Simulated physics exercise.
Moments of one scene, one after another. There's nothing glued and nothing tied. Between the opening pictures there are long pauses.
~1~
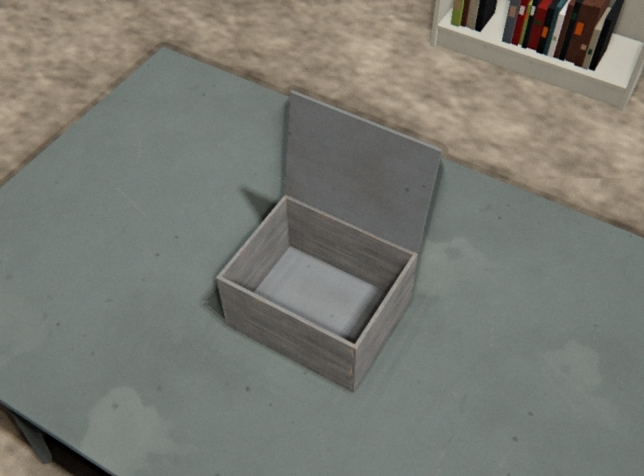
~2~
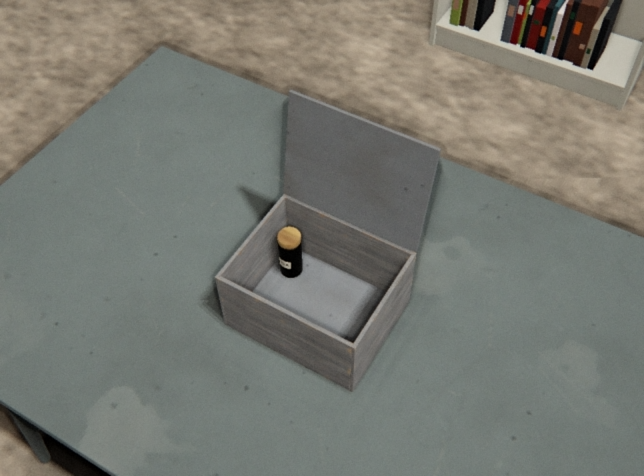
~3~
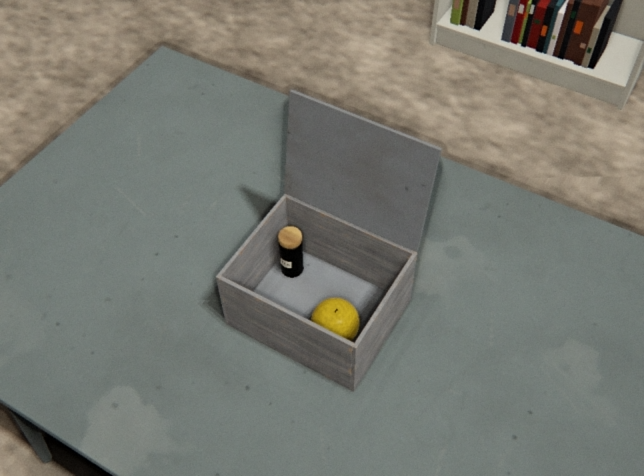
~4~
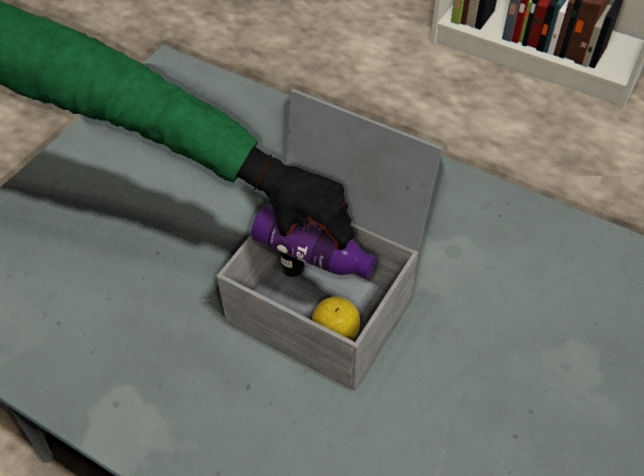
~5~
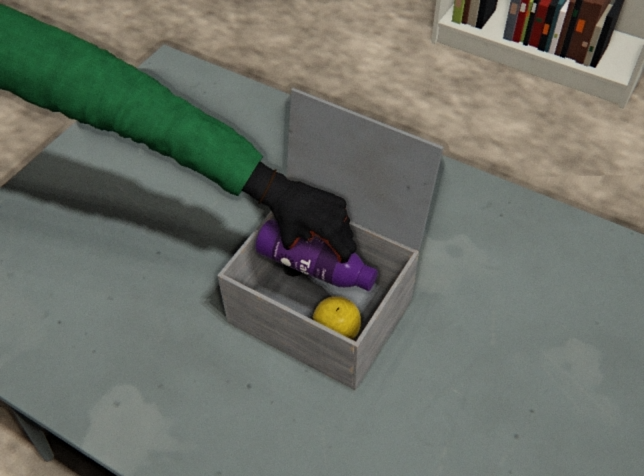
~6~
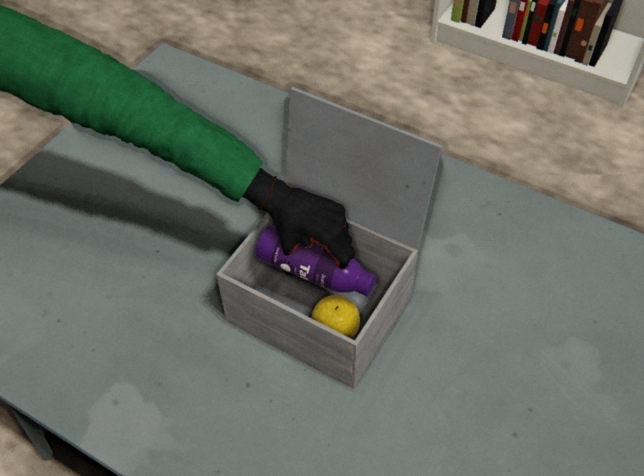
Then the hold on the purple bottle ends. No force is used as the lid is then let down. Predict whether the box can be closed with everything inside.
The lid makes it down.
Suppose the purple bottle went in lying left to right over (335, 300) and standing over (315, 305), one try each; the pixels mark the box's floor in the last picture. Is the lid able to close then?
Try one: Lid down; try two: Lid left up.
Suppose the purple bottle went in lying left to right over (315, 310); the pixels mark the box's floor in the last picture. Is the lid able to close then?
Then it comes fully down.
Then, 0.40 s past the last view, purple bottle displaced well along near (339, 284).
Then, 1.30 s past the last view, lid 78° above the rim; purple bottle displaced well along near (340, 285); yellow apple displaced a little.
Then, 1.80 s past the last view, lid 45° above the rim; purple bottle displaced well along near (340, 285); yellow apple displaced a little.
Then, 2.20 s past the last view, lid 11° above the rim; purple bottle displaced well along near (340, 286); yellow apple displaced a little.
Finally, lid shut; moved from the start, purple bottle; the other 2 still in place. Final places as the last picture's camera would see them, purple bottle near (340, 286).
